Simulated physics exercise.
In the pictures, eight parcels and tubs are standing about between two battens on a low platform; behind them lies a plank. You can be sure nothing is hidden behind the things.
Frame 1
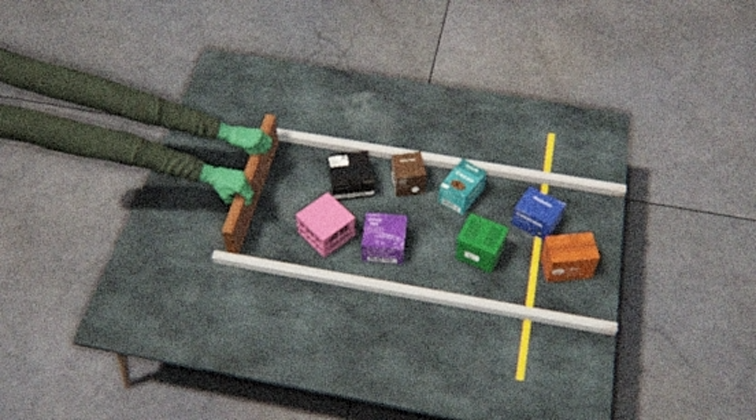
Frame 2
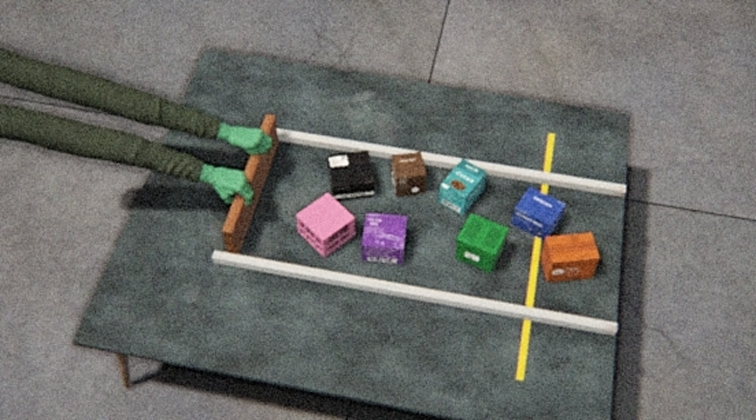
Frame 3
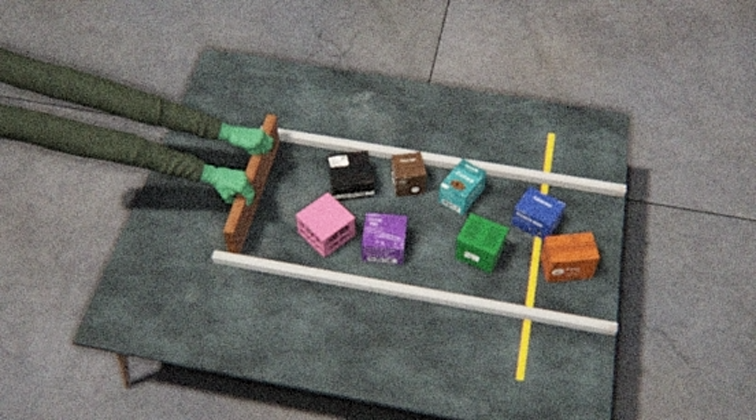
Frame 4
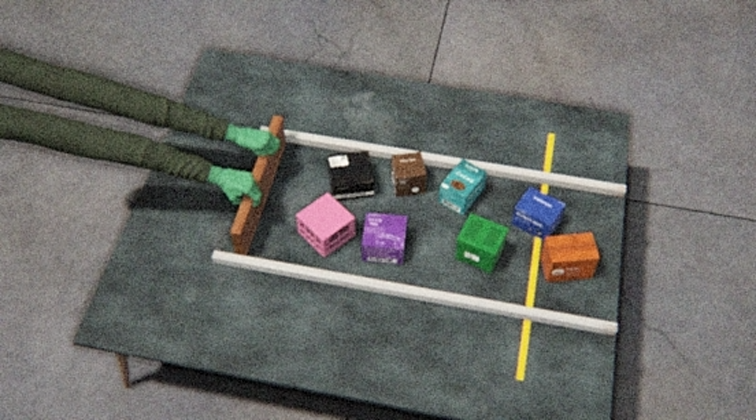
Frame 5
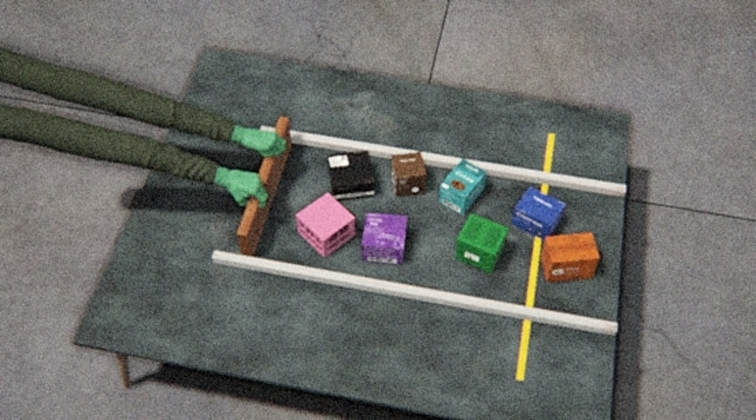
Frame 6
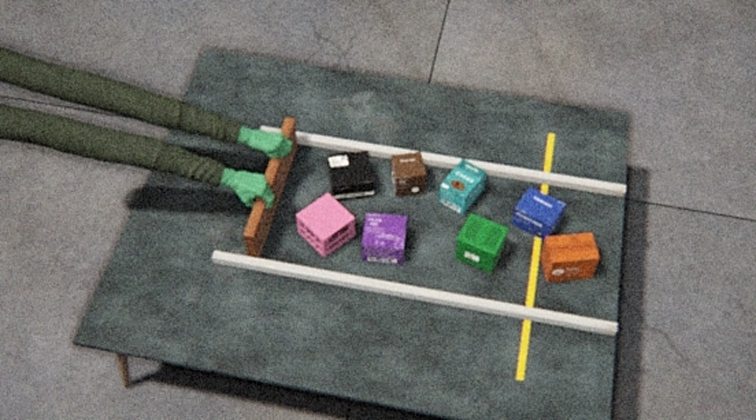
Wooden plank held by two green-gloved hands edging slightly right between white battens towards eight coloured boxes, which stay still.
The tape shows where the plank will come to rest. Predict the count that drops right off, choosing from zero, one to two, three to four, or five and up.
The count is three to four.
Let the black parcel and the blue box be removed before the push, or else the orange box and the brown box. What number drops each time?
First 2, then 2.
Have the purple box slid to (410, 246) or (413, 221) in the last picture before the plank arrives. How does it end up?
Lab note - it rests there; then it rests there.
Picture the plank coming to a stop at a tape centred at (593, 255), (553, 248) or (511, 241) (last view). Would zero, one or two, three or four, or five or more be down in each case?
Place one: Five or more; place two: 3 or 4; place three: 1 or 2.
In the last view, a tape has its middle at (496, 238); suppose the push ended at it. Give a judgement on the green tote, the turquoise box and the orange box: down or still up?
Lab note: Green tote is safe; turquoise box is safe; orange box comes off.
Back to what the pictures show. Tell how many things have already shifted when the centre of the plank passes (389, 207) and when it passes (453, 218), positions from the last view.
Moved so far: 6, then 8.
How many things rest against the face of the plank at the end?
At rest, 2 are in contact.
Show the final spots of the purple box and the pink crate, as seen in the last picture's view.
Purple box: (601, 274); pink crate: (560, 253).
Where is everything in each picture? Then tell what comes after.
The first picture shows orange box (569, 258); blue box (538, 214); green tote (481, 244); plank (252, 184); tape (537, 245).
The second picture shows blue box (538, 214); brown box (409, 174).
The third picture shows green tote (481, 244); pink crate (326, 225).
The fourth picture shows orange box (569, 258); plank (260, 185).
The fifth picture shows blue box (538, 214); turquoise box (463, 187).
The sixth picture shows orange box (569, 258); blue box (538, 214); green tote (481, 244); plank (272, 187); tape (537, 245).
Early on, none off yet; orange box at rest near (569, 258); blue box at rest near (538, 214); green tote at rest near (482, 244).
Finally, the number that fall off is three or four; lost, turquoise box, green tote, blue box and orange box.
